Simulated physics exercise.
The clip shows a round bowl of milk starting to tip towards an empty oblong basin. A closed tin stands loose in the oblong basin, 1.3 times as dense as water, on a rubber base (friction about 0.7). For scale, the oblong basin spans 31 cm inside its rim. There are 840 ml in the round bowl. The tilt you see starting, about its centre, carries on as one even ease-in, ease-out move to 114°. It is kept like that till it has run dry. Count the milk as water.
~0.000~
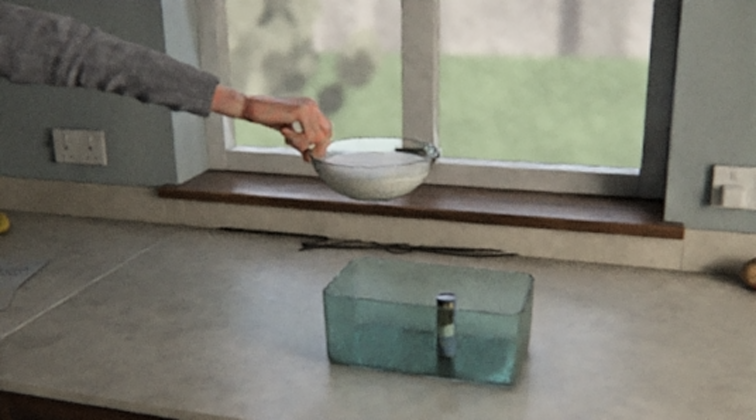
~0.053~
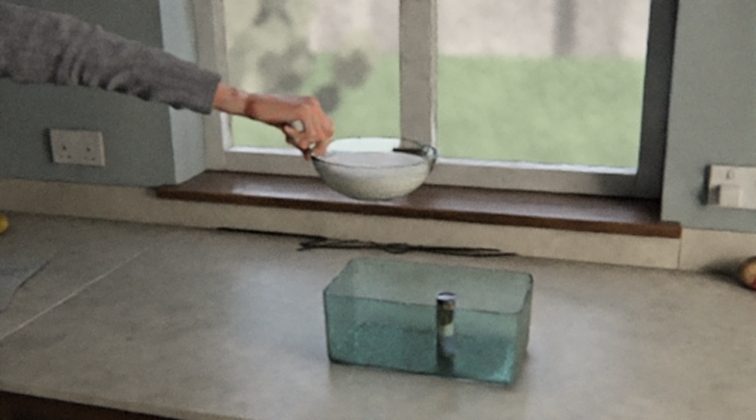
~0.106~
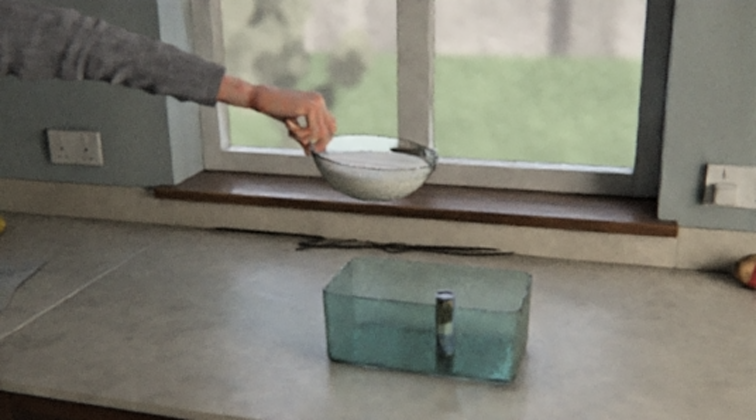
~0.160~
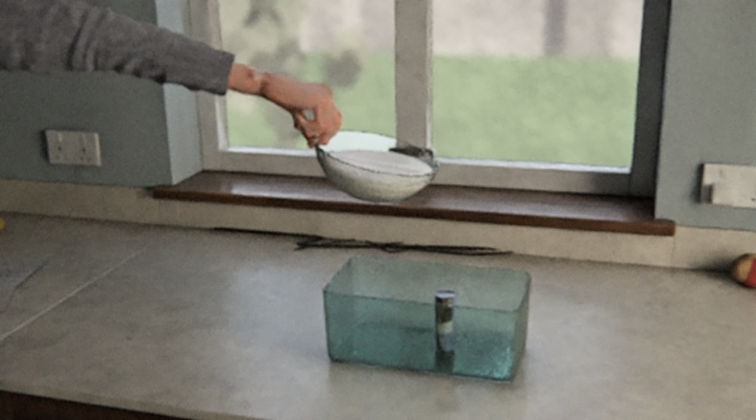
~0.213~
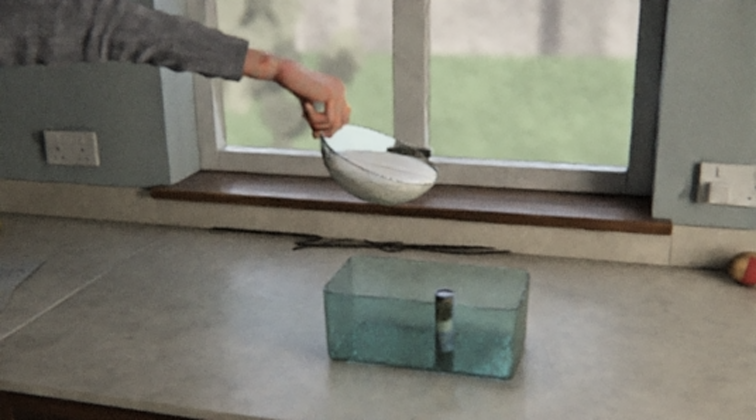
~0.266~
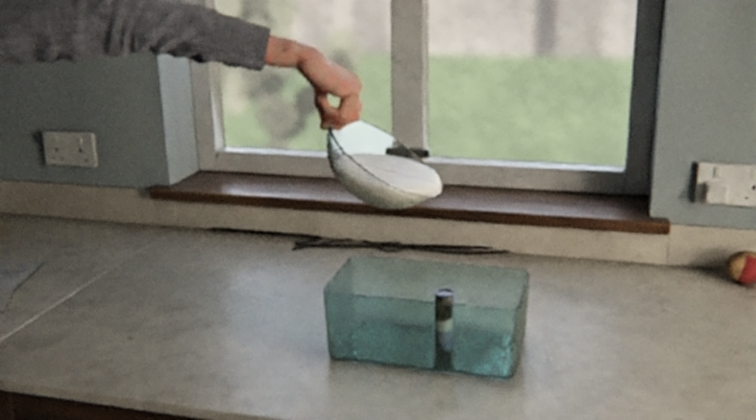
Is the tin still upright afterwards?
It stays up.
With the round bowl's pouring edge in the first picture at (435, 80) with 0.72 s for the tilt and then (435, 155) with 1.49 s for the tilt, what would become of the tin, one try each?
First it topples; then it keeps standing.
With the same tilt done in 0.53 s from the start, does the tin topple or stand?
Then it keeps standing.
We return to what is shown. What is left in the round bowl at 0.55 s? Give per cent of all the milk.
Near 1 in a hundred.
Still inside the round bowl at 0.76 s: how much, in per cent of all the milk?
Some 0 per cent.
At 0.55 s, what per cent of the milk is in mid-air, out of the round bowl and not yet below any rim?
Near 30 in a hundred.
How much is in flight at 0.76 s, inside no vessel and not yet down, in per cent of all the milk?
Near 22 in a hundred.
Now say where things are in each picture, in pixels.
In the first picture, it leans 0°; its right rim is at (435, 156); the milk meets the walls at (322, 160) and (430, 167); the oblong basin's rim runs from (338, 276) to (528, 295); the tin's top is at (447, 299).
In the second picture, it leans 2°; its right rim is at (435, 158); the milk meets the walls at (322, 160) and (430, 168).
In the third picture, it leans 6°; its right rim is at (436, 163); the milk meets the walls at (323, 157) and (430, 170).
In the fourth picture, it leans 13°; its right rim is at (437, 171); the milk meets the walls at (326, 155) and (432, 173).
In the fifth picture, it leans 23°; its right rim is at (436, 181); the milk meets the walls at (331, 154) and (436, 177).
In the sixth picture, it leans 34°; its right rim is at (434, 193); the milk meets the walls at (337, 158) and (423, 177); 6 per cent is over the edge.
Then, 0.55 s in, the tilt is 99° and 1 per cent is still to pour; the tin stands where it began.
Then, 0.76 s in, the tilt is 114° and 0 per cent is still to pour; the tin stands where it began.
Then, 0.98 s in, the tilt is 114° and 0 per cent is still to pour; the tin stands where it began.
Then, 1.22 s in, the tilt is 114° and 0 per cent is still to pour; the tin stands where it began.
Finally, the tin stands where it began.
